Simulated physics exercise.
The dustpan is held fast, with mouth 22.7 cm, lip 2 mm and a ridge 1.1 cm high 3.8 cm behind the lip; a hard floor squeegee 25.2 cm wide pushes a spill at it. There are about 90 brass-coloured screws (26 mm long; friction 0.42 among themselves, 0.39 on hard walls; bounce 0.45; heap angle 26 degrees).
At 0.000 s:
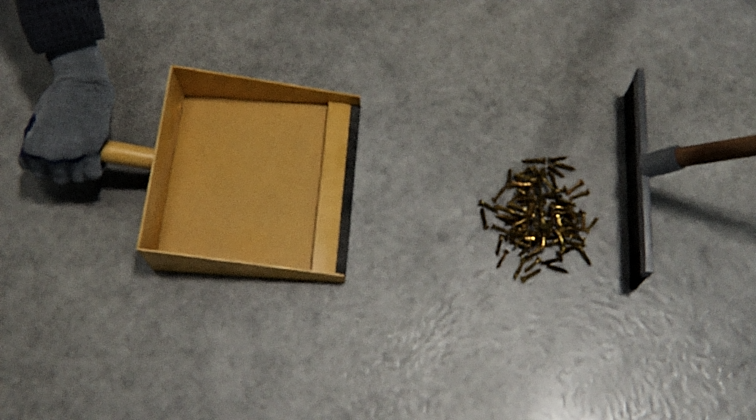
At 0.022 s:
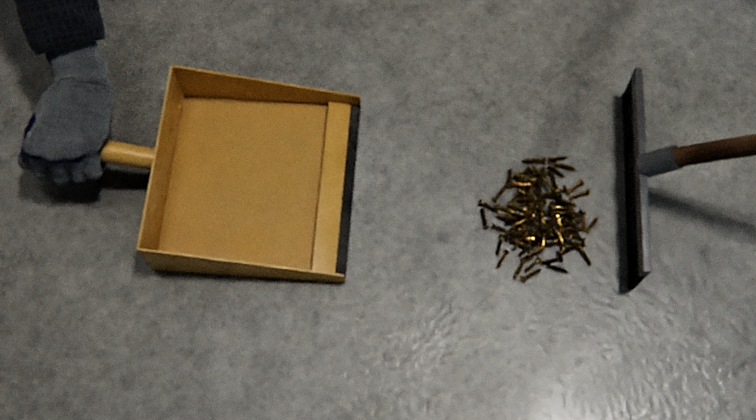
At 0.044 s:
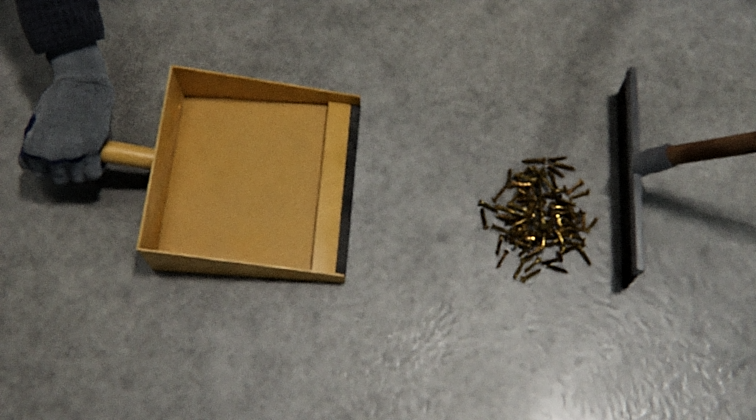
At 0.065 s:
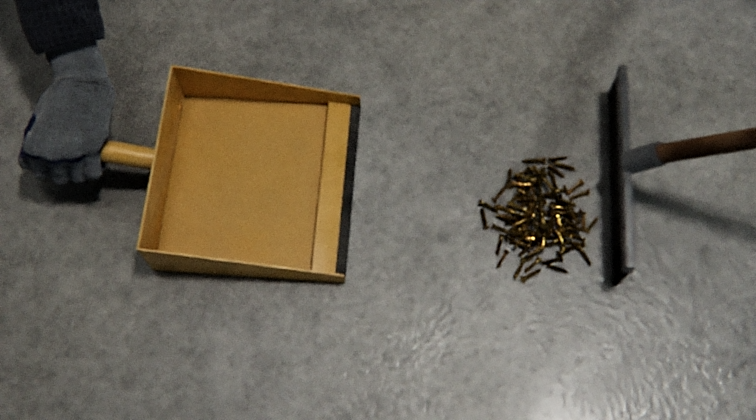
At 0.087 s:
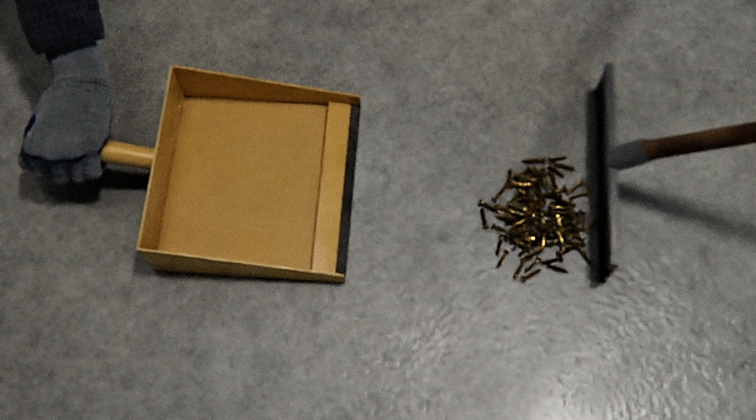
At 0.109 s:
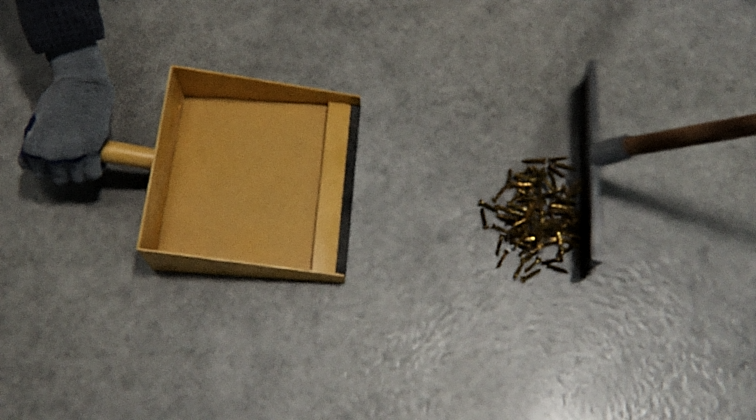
A gloved hand in a dark sleeve at the upper left grips the wooden handle of a tan dustpan on a mottled grey floor, seen from above. A small heap of brass-coloured screws lies right of centre, with a dark squeegee on a brown handle beyond it. The squeegee slides a short way left and meets the heap's right edge, while the pan, hand and camera stay still.
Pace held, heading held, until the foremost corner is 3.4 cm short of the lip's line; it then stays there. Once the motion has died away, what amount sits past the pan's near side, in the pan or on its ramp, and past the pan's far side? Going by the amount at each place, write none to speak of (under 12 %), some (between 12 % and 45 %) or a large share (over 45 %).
Near side: None to speak of, pan: Some, far side: None to speak of.
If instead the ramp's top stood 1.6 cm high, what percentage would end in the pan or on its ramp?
It would be roughly 25 percent.
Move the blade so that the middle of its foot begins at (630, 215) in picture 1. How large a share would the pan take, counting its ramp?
Around 35 %.
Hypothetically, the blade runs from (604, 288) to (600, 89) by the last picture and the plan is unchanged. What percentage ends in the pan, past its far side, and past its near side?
You'd see pan at 20, far at 0 and near at 30.
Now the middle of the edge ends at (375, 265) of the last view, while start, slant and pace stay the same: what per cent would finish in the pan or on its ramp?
Close to 25 in a hundred.
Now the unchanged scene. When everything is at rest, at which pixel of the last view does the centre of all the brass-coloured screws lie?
Estimated resting centre: Around (357, 184).
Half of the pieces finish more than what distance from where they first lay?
I'd put it near 22 cm.
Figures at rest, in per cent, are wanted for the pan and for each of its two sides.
Near side 5 %, pan 30 %, far side 5 %.
After 0.25 s, middle of the blade 14 cm from the lip; 0 % over the lip, far side 0 %, near side 0 %.
Then, at 0.34 s, middle of the blade 6 cm from the lip; 0 % over the lip, far side 0 %, near side 5 %.
Then, at 0.56 s, middle of the blade 4 cm from the lip; 30 % over the lip, far side 5 %, near side 10 %.
In the end, at 1.7 s, near side 5 %, pan 30 %, far side 5 %, in front of the lip or behind the blade 60 %.
